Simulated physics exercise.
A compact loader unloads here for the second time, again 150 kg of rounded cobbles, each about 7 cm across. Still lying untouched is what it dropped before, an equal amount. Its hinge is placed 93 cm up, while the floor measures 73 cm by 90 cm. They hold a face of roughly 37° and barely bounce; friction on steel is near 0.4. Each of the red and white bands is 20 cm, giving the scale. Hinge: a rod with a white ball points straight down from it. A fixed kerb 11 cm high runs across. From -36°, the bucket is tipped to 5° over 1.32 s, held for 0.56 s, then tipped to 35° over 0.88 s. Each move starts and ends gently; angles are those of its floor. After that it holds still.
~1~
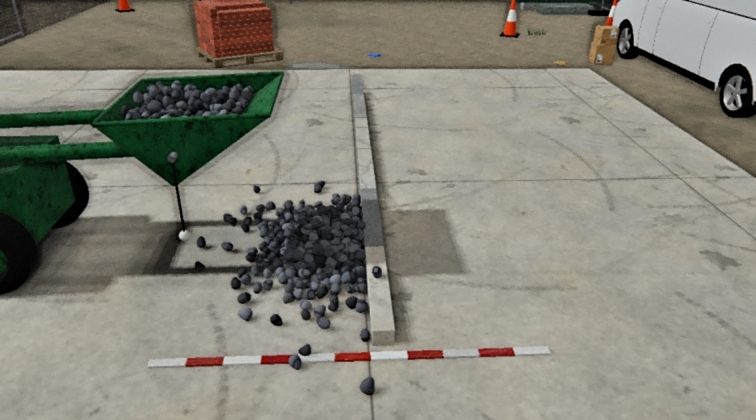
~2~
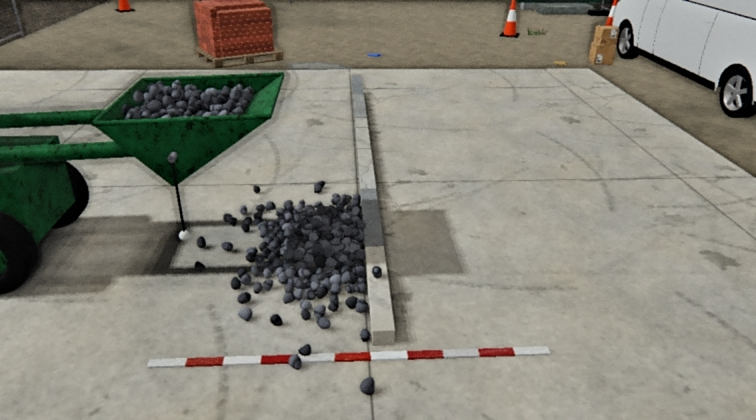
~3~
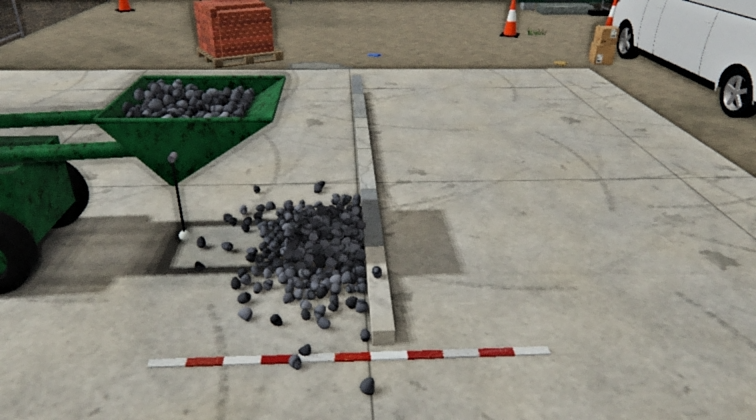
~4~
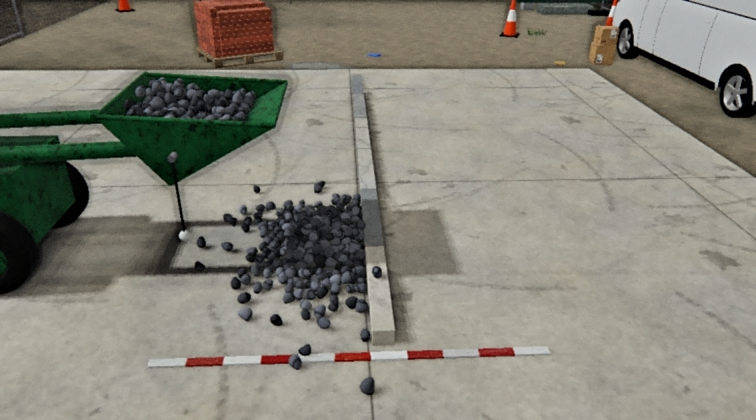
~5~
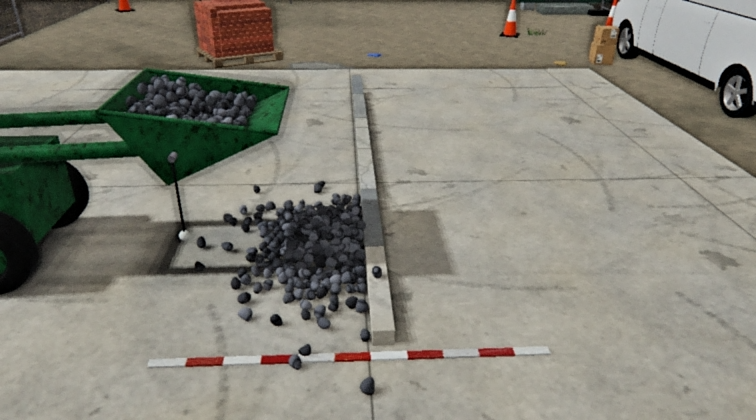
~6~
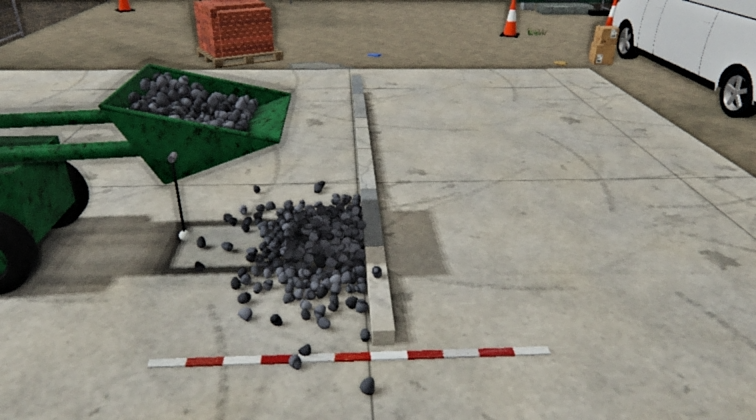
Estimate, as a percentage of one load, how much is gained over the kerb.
Some 1 per cent is added.
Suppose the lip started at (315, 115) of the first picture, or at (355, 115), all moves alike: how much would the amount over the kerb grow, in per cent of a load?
About 10 per cent from the first spot and 60 per cent from the second.
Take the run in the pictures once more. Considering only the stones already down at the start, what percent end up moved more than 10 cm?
Close to 5 in a hundred of them.
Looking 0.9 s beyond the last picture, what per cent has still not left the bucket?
Some 100 %, roughly, is held.
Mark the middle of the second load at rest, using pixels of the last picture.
Around (303, 236) in the last picture.
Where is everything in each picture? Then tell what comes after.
The bucket is at -36°, its lip at (270, 115); the top of the load is at (180, 91). The earlier load is highest near (333, 234), 16 cm above ground level, 100 % on this side of the kerb, in the first picture.
Lip at (271, 116), floor tilted -35°, highest stones at (181, 91), in the second picture.
The bucket is at -33°, its lip at (272, 120); the top of the load is at (172, 90), in the third picture.
Lip at (275, 126), floor tilted -30°, highest stones at (162, 88), in the fourth picture.
Lip at (277, 133), floor tilted -25°, highest stones at (164, 86), in the fifth picture.
The bucket is at -21°, its lip at (279, 141); the top of the load is at (162, 84), in the sixth picture.
Then, 0.4 s after the last picture the floor is at -1°; in per cent of one load, 100 in the bucket, 100 on this side of the kerb; the foremost stones are at (362, 243).
Then, 0.9 s after the last picture the floor is at 5°; in per cent of one load, 100 in the bucket, 100 on this side of the kerb; the foremost stones are at (362, 243).
Then, 2.7 s after the last picture the floor is at 35°; in per cent of one load, 3 in the bucket, 197 on this side of the kerb; the foremost stones are at (365, 244).
Then, 5.1 s after the last picture the floor is at 35°; in per cent of one load, 0 in the bucket, 199 on this side of the kerb, 1 over the kerb; the foremost stones are at (389, 239). Net gain over the kerb, 1.
